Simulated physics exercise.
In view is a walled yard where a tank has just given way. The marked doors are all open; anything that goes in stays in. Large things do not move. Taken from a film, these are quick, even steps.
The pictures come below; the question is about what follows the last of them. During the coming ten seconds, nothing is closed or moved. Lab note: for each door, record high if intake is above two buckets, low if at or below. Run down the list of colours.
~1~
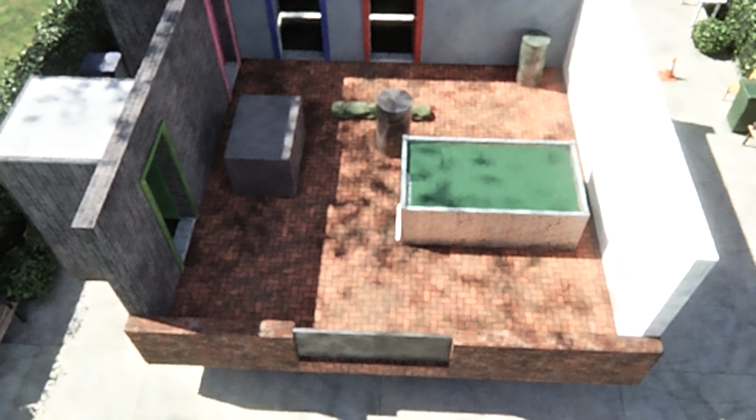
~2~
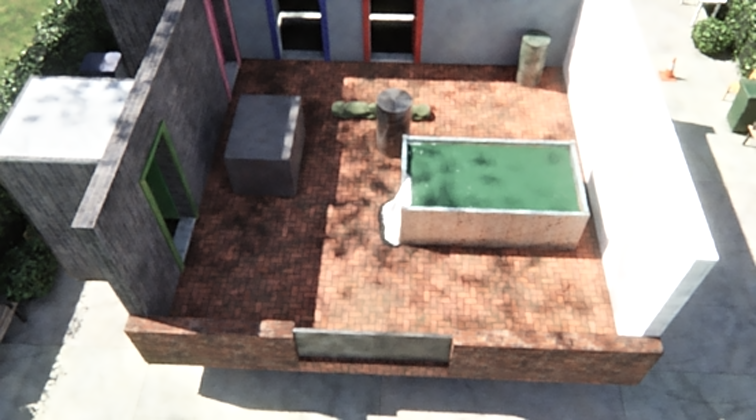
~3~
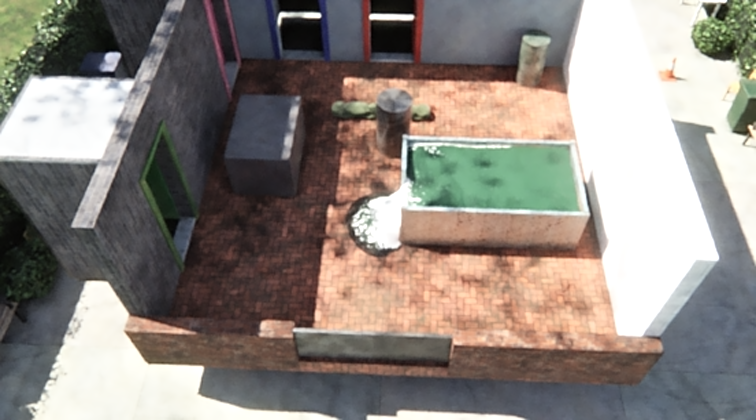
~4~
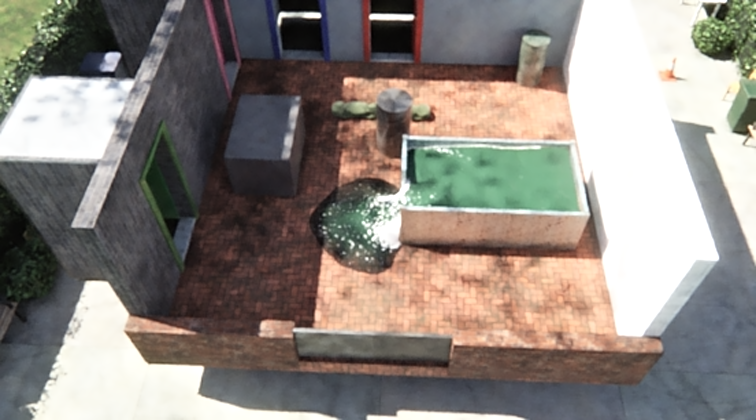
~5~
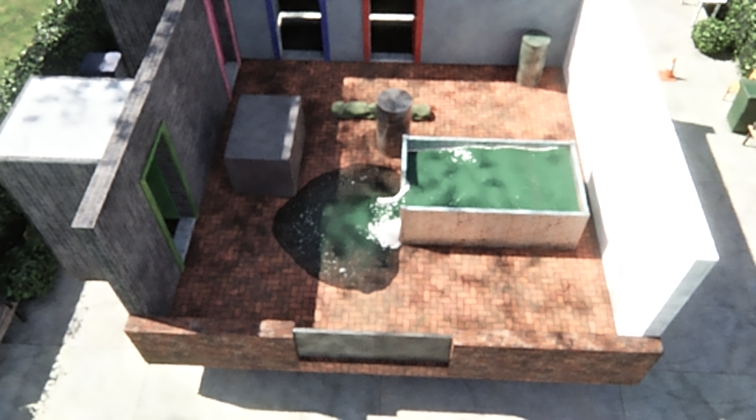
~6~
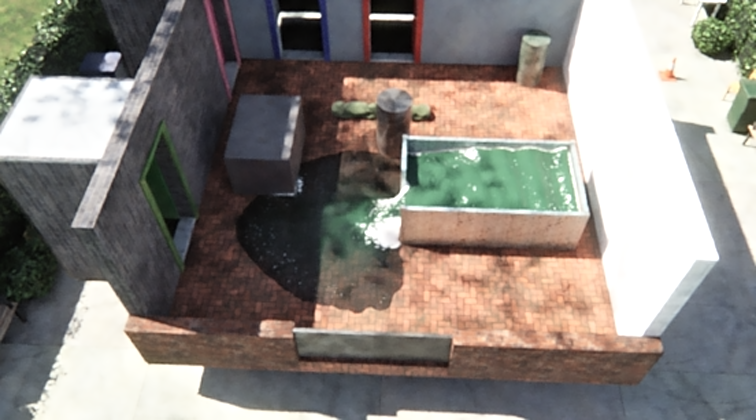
Blue door: High; red door: Low; green door: High; pink door: Low.
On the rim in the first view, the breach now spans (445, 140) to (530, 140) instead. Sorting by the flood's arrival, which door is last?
The green-painted one comes last.
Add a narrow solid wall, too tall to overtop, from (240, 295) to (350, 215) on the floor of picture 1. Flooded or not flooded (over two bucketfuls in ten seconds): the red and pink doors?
With that in place the red door receives a smaller amount and the pink door receives a smaller amount.
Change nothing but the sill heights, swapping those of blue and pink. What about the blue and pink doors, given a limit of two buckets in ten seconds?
Expected: Blue door remains below; pink door tops the limit.
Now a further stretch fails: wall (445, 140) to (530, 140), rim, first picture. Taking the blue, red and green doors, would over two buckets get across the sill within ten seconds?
Going door by door, blue door overflows, then red door overflows, then green door falls below the limit.
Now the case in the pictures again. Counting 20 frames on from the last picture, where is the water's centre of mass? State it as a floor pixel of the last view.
I'd point to (380, 213).
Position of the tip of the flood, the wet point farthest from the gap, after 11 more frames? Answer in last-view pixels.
The farthest point of the front sits at (294, 61).
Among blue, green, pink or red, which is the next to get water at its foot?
The one in green, I reckon.
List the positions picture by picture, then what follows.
In the first frame, still water in the open tank at (491, 177).
In the second frame, the front is at (391, 204), out from the gap at (404, 211).
In the third frame, water pours out at (404, 213) and has run to (354, 211).
In the fourth frame, the front is at (316, 227), out from the gap at (404, 214).
In the fifth frame, the front is at (278, 232), out from the gap at (404, 214).
In the sixth frame, water pours out at (404, 214) and has run to (242, 230).
A moment on, water covers 30 % of the floor; the blue door not reached, the red door not reached, the green door under two buckets in, the pink door not reached.
Next, water covers 35 % of the floor; the blue door wet at the sill, nothing in, the red door not reached, the green door far over two buckets in, the pink door not reached.
Then, water covers 50 % of the floor; the blue door over two buckets in, the red door wet at the sill, nothing in, the green door far over two buckets in, the pink door wet at the sill, nothing in.
Later, water covers 70 % of the floor; the blue door over two buckets in, the red door wet at the sill, nothing in, the green door far over two buckets in, the pink door wet at the sill, nothing in.
In the end, water covers 95 % of the floor; the blue door far over two buckets in, the red door wet at the sill, nothing in, the green door far over two buckets in, the pink door wet at the sill, nothing in.
